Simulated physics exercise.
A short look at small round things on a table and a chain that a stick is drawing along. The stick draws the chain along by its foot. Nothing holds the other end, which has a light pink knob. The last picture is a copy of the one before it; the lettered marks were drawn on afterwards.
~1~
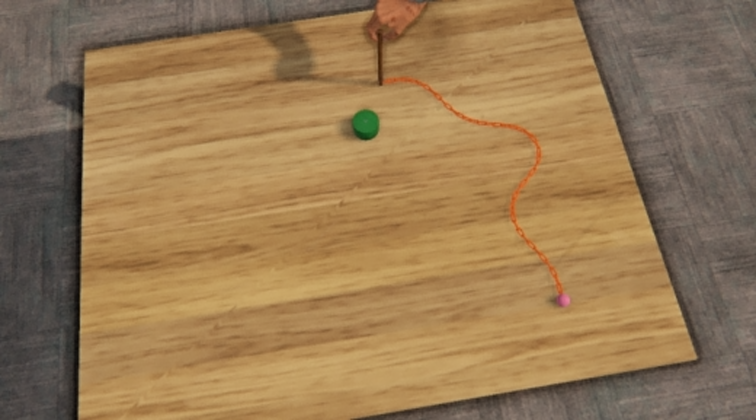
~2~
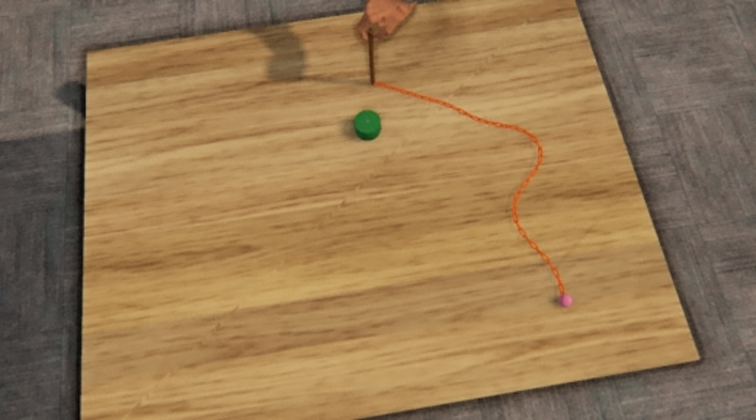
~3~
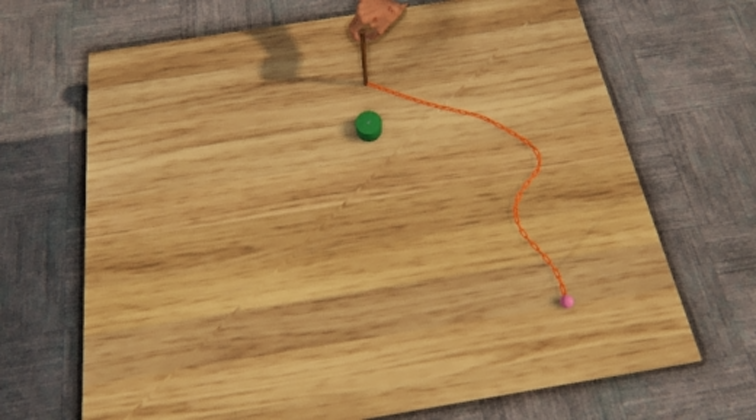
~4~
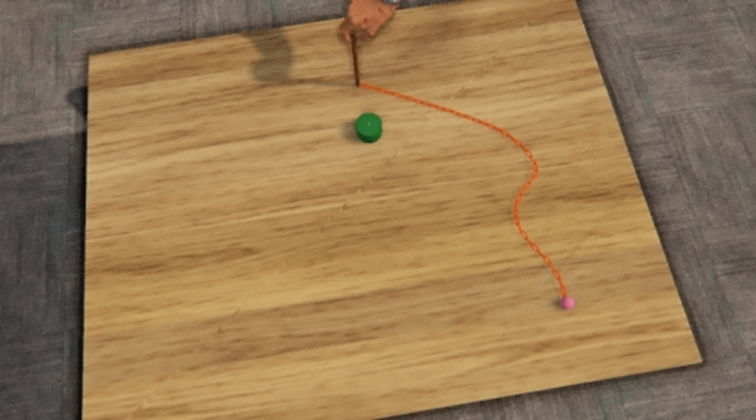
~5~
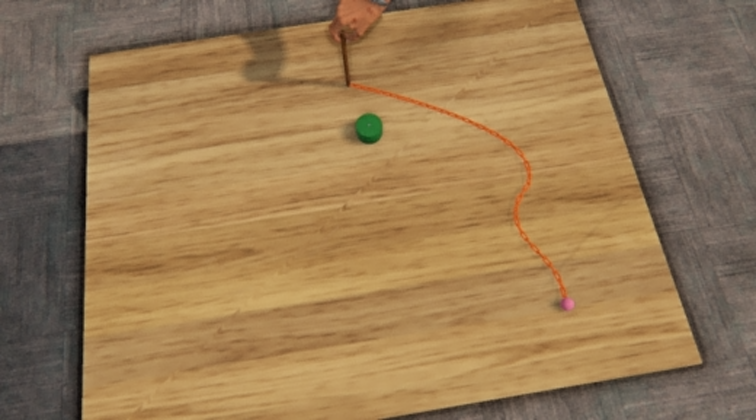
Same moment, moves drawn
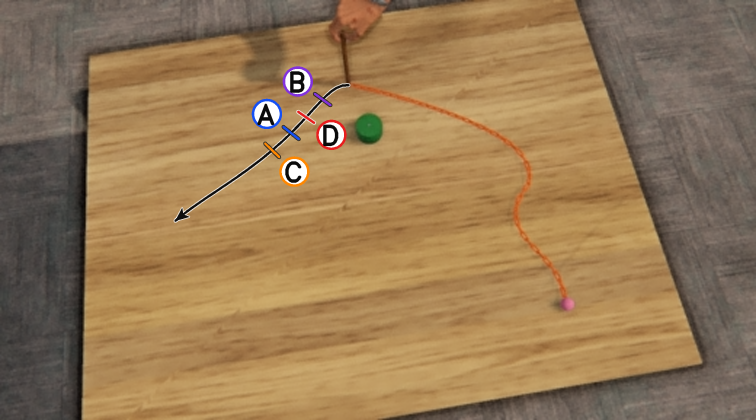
To begin with, a hand holds a thin stick at one end of a wavy orange chain, near a green tin on a wooden board. The hand moves the stick slowly left, drawing the chain past above the tin and smoothing its upper bends, while the pink knob at the far end barely shifts.
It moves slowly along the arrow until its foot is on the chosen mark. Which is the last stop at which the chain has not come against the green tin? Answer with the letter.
Mark D.
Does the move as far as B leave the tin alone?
Yes.
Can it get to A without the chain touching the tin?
No.
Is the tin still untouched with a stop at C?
For that mark, no.
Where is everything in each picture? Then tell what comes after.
In the first picture, free end (563, 300); green tin (366, 125).
In the second picture, free end (565, 301); green tin (368, 125).
In the third picture, free end (567, 302); green tin (369, 126).
In the fourth picture, free end (567, 303); green tin (369, 128).
In the fifth picture, free end (567, 304); green tin (369, 129).
On the marked copy, A at (291, 133); B at (323, 99); C at (272, 150); D at (306, 117); the route from (349, 85) via (270, 152) to (175, 221).
Taking D. A third of the way, foot of the stick (330, 93), middle of the chain (496, 147), free end (567, 304).
Two thirds of the way, foot of the stick (317, 105), middle of the chain (486, 147), free end (567, 304).
When it is over, foot of the stick (306, 118), middle of the chain (478, 149), free end (567, 304); nothing has been touched.
As for the rest, A brings the chain against the tin; B is safe but short; C brings the chain against the tin.
